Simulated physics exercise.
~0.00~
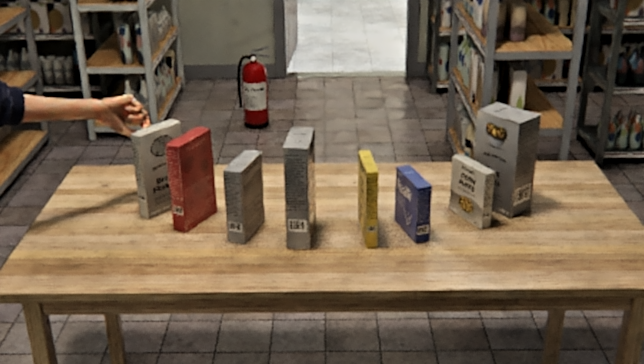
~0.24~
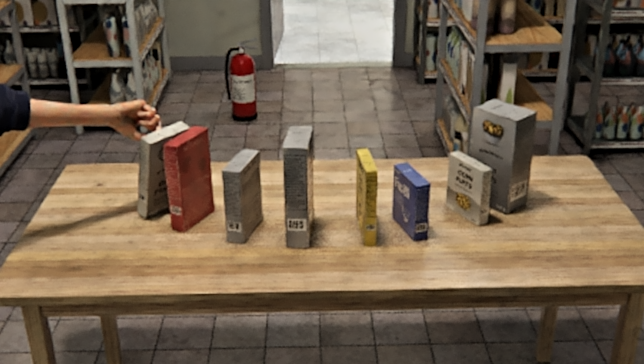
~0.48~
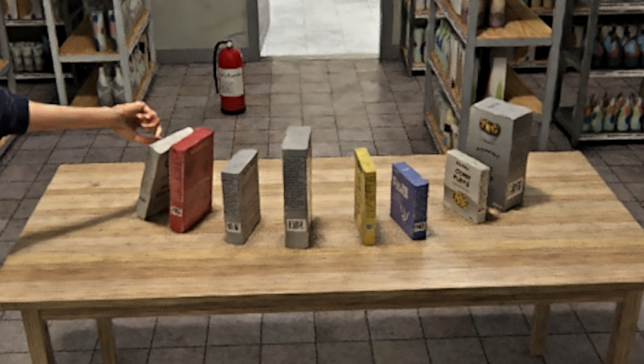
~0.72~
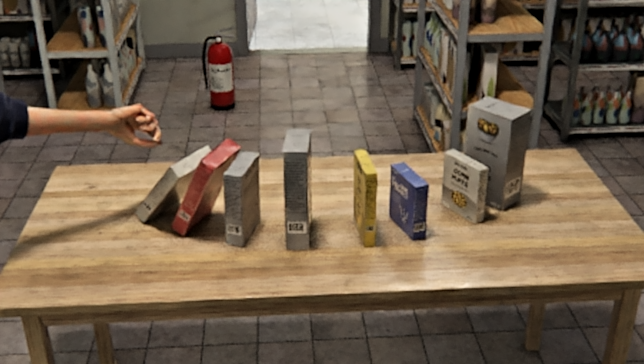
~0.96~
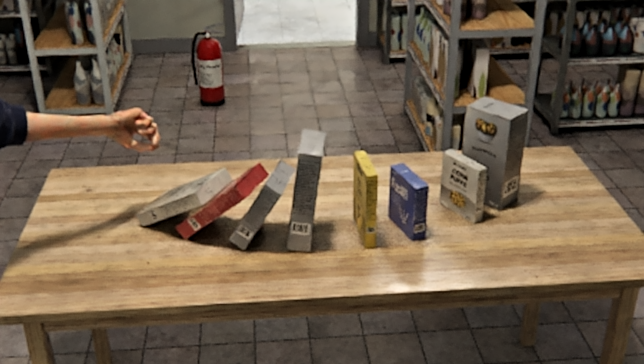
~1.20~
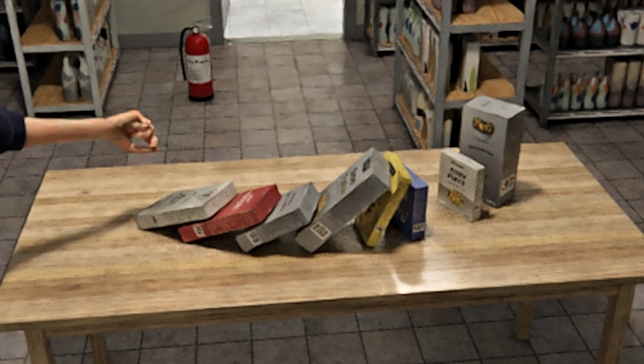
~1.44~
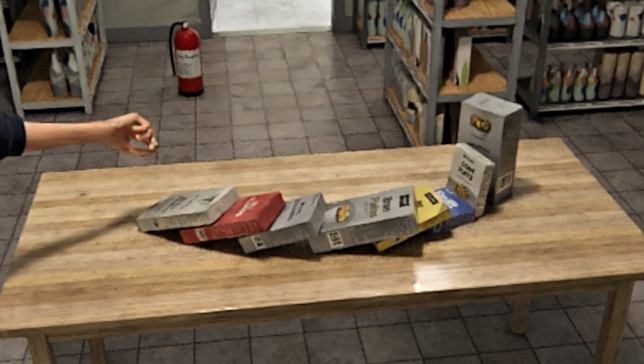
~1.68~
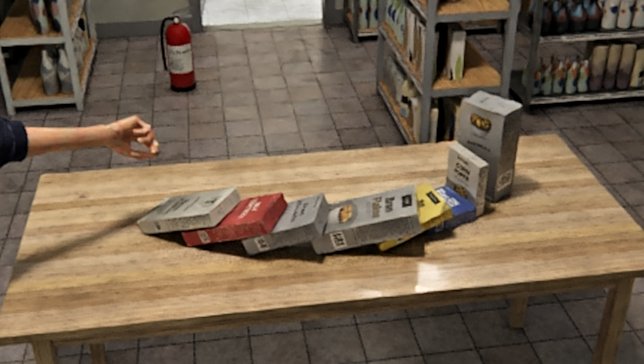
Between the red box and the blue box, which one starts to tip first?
The red box starts to tip first. The blue box is still standing upright at that point and only goes over later, once the fall has travelled along the row.
